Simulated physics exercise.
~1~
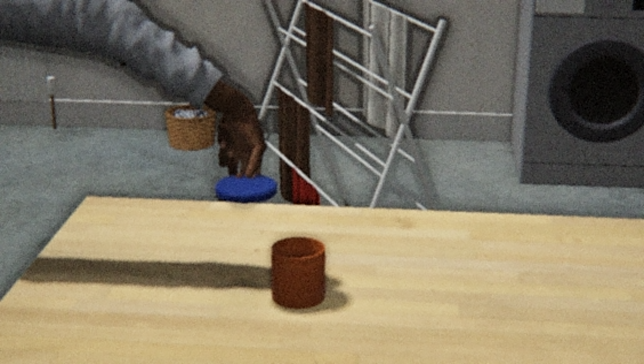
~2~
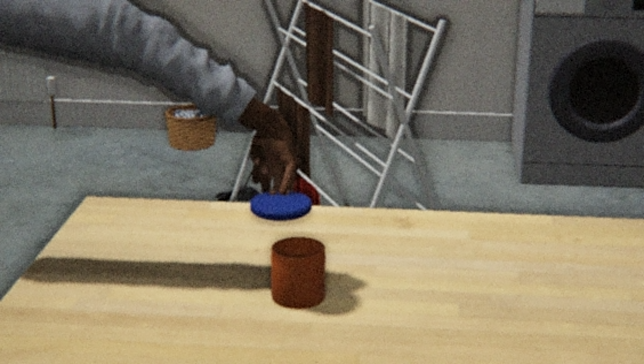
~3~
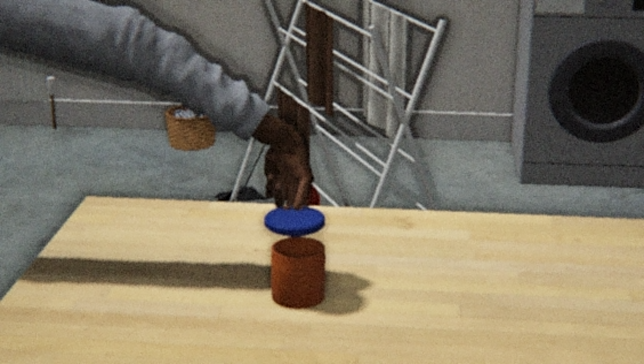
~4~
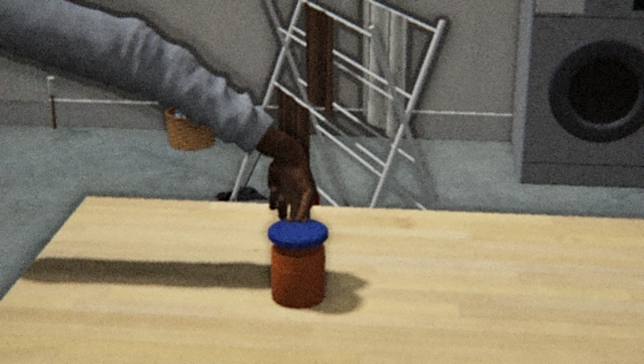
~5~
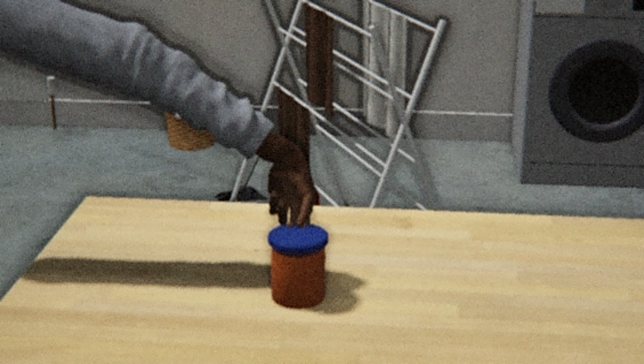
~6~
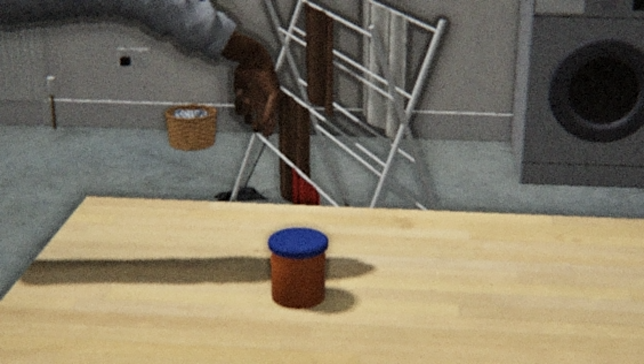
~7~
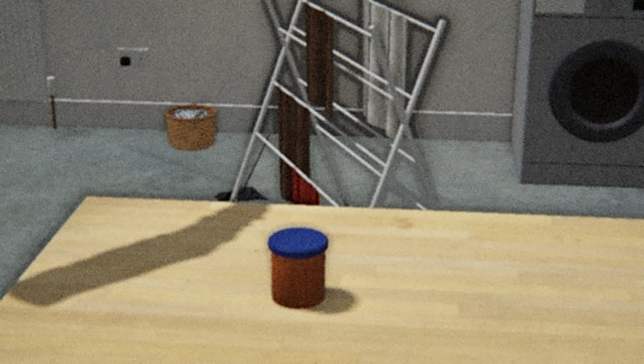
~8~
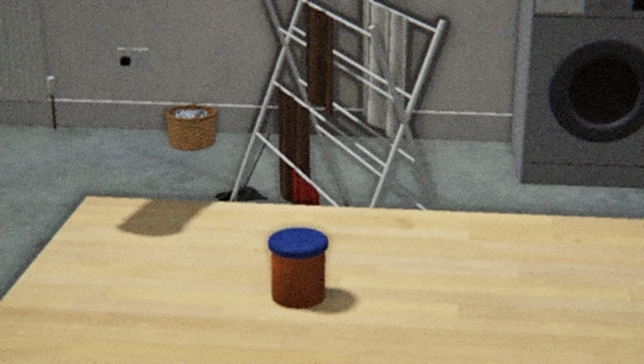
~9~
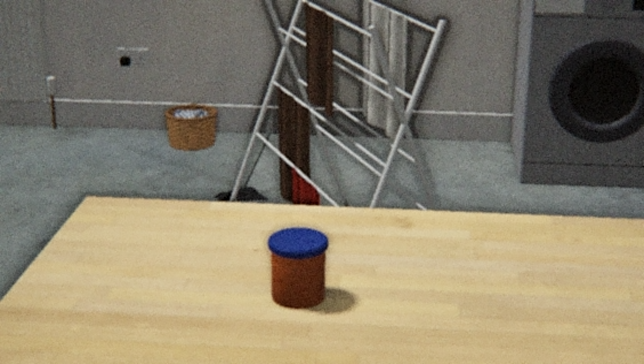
A flat round blue coaster, held from above by a hand in a grey sleeve, hovers beyond a reddish-brown open container on a pale wooden table. The still view looks slightly down across the table in a grey room, with a wicker basket at left, a white folding rack behind and a dark front-loading machine at right. The hand carries the coaster right and down until it is over the container, then lowers it onto the rim. The fingers let go, and the arm draws back to the upper left, its shadow sliding off the table. The coaster stays put, covering the opening.
